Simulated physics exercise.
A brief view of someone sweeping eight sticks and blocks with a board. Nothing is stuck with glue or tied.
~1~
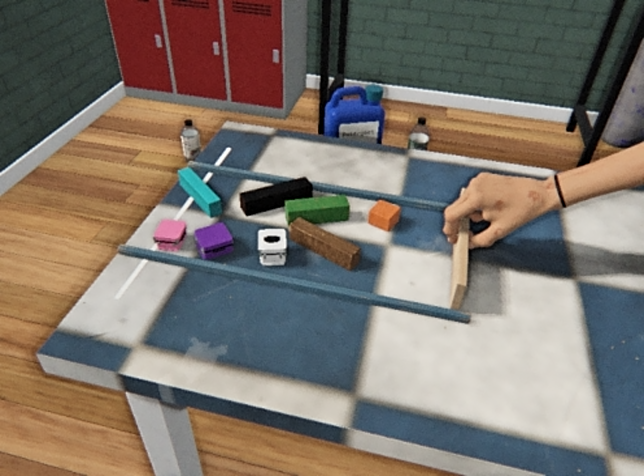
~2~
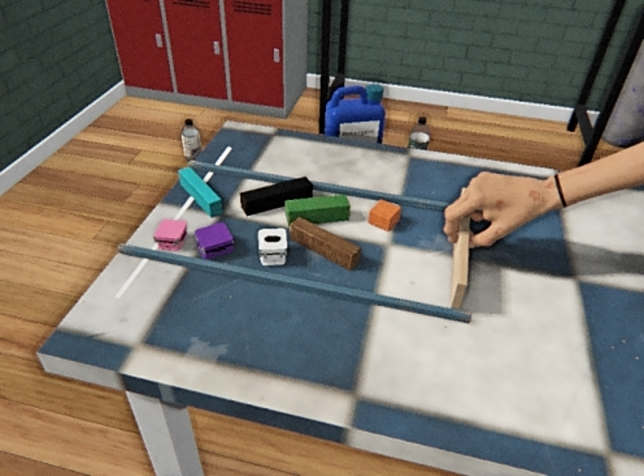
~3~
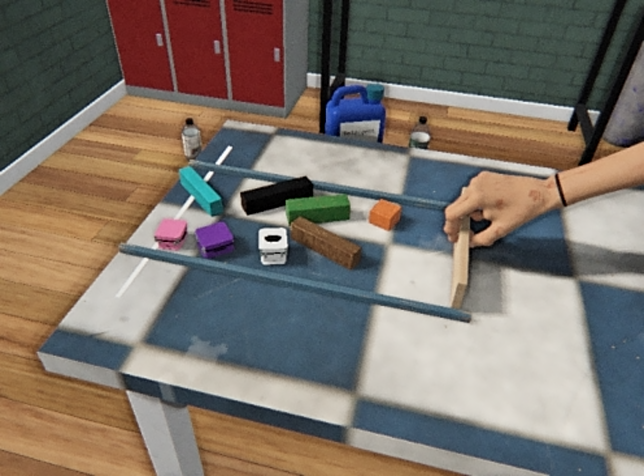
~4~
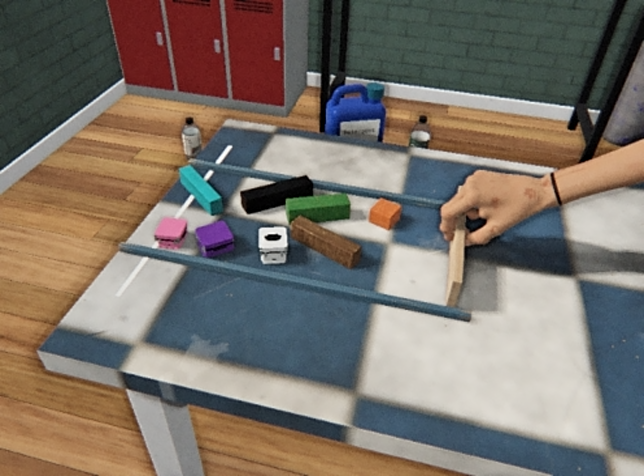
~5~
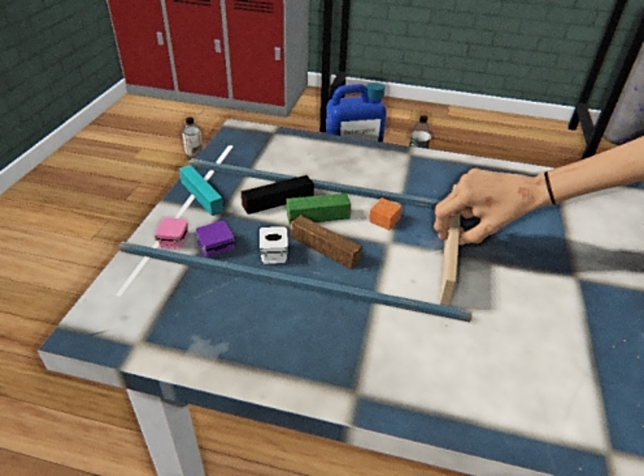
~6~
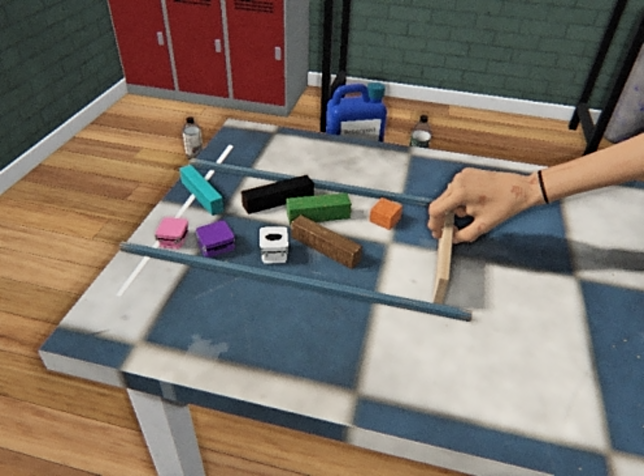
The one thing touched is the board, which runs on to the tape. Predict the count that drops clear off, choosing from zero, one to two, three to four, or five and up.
The count is five and up.
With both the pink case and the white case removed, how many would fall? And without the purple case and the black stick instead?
The first try gives 3, the second gives 2.
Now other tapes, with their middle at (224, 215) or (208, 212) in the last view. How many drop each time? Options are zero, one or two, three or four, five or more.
One to two; one to two.
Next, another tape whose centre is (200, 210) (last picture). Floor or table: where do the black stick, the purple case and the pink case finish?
Taking each: The black stick holds its spot, the purple case holds its spot, the pink case topples.
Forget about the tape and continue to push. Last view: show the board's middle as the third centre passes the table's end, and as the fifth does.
Earlier crossing: About (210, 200); later crossing: About (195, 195).
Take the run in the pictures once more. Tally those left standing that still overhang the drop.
1, I think.
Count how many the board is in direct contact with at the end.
All in all, 3.
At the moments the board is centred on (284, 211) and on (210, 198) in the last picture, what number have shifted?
Note: First position 6; second position 8.
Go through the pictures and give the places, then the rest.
The first frame shows turquoise stick (200, 192); pink case (171, 236); purple case (214, 242); board (461, 245); tape (183, 210).
The second frame shows pink case (172, 236); black stick (277, 196).
The third frame shows purple case (215, 241); brown bar (325, 243).
The fourth frame shows turquoise stick (201, 190); white case (273, 246).
The fifth frame shows pink case (173, 234); orange block (385, 214).
The sixth frame shows turquoise stick (201, 190); pink case (173, 234); purple case (216, 240); board (445, 240); tape (185, 207).
Early on, none off yet; turquoise stick at rest near (201, 190); pink case at rest near (173, 234); purple case at rest near (216, 240).
A while later, none off yet; turquoise stick travelled a little near (178, 192); pink case at rest near (171, 234); purple case travelled a little near (204, 234).
Finally, the number that fall off is five or more; lost, green bar, black stick, purple case, pink case and turquoise stick.
